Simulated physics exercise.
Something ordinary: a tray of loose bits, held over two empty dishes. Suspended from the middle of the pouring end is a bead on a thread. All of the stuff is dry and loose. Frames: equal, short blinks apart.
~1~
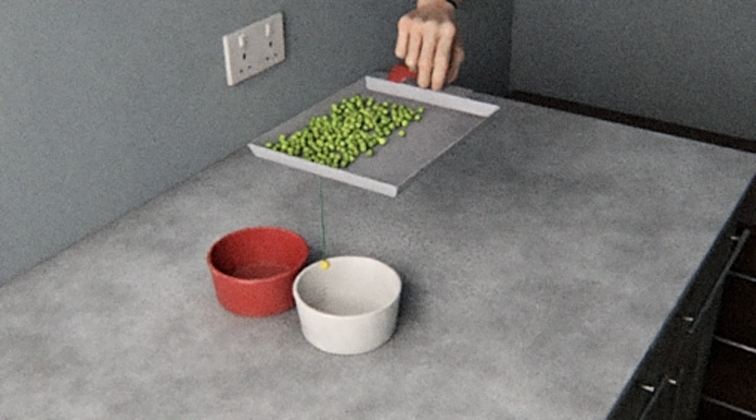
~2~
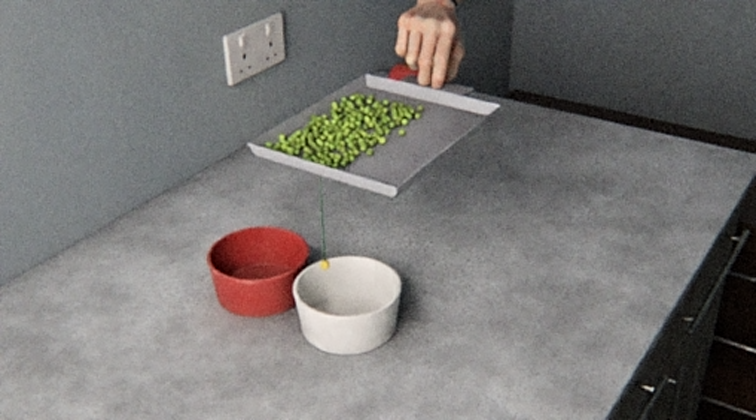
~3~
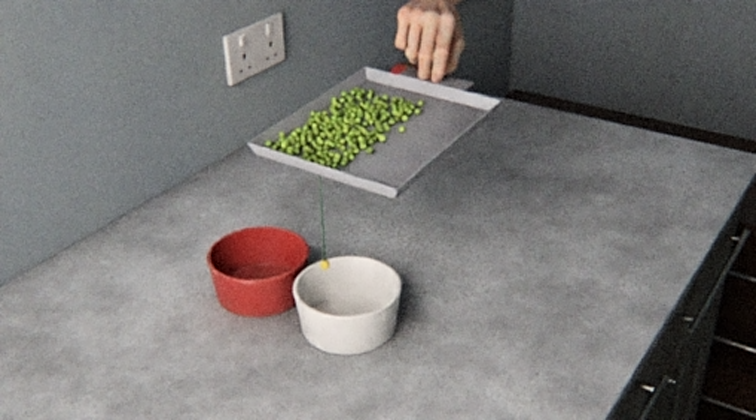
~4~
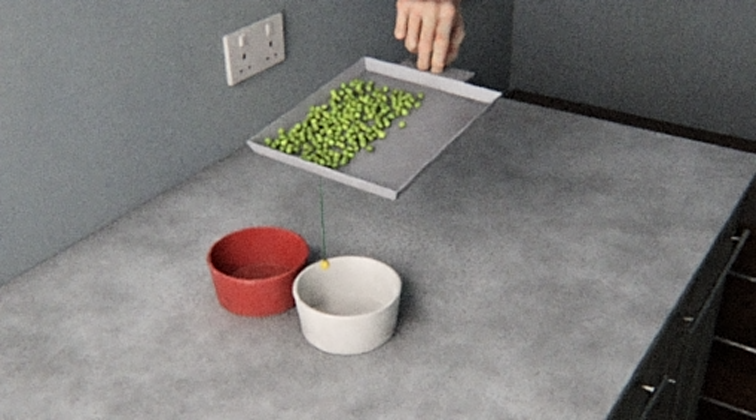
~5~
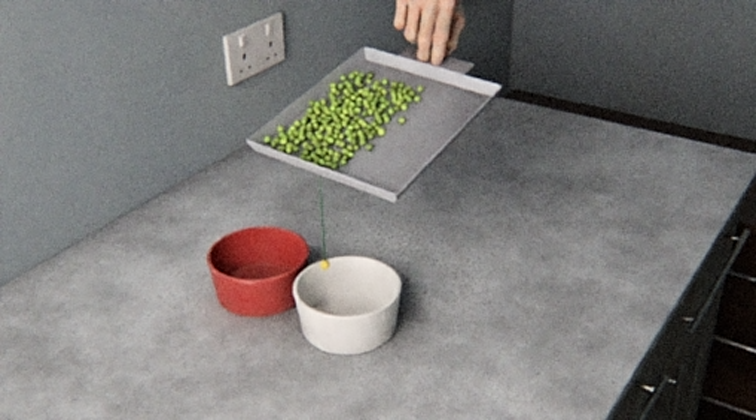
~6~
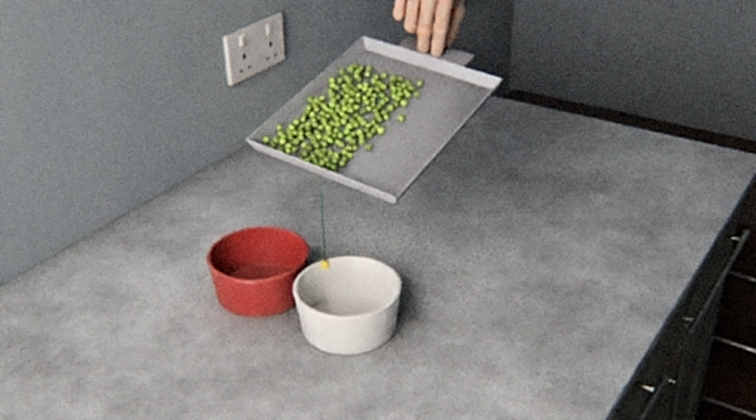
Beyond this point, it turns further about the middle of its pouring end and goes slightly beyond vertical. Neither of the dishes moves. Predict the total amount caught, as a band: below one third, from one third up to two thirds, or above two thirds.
From one third up to two thirds.
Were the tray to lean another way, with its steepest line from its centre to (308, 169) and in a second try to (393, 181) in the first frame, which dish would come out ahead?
Toward the first point it's the dish to the left; toward the second, the dish to the right.
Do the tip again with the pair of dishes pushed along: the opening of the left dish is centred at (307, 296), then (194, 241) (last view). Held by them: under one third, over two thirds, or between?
In order of the places: Beyond two thirds, then less than a third.
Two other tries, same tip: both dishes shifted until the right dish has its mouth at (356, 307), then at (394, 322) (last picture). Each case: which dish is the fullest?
First place: The right-hand one. Second place: The right-hand one.
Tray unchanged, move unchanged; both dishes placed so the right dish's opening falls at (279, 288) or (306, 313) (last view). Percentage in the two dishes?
Respectively 0 percent and 20 percent.
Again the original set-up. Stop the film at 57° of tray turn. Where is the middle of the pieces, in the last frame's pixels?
Roughly at (361, 182).
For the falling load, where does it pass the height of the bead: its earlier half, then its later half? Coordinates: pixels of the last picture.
The opening part goes through (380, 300); what follows goes through (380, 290).
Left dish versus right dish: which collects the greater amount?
You'll find more in the right of the two at the end.
Soon, tray tipped steeply; most on the tray; a stray few in the right dish; a small part outside both; a stray few in the air.
A while on, tray tipped right over; a stray few on the tray; about half in the right dish; about half outside both; a stray few in the air.
Towards the end, tray tipped past a quarter turn; about half in the right dish; about half outside both.
Finally, tray tipped past a quarter turn; about half in the right dish; none in the left dish; about half outside both.
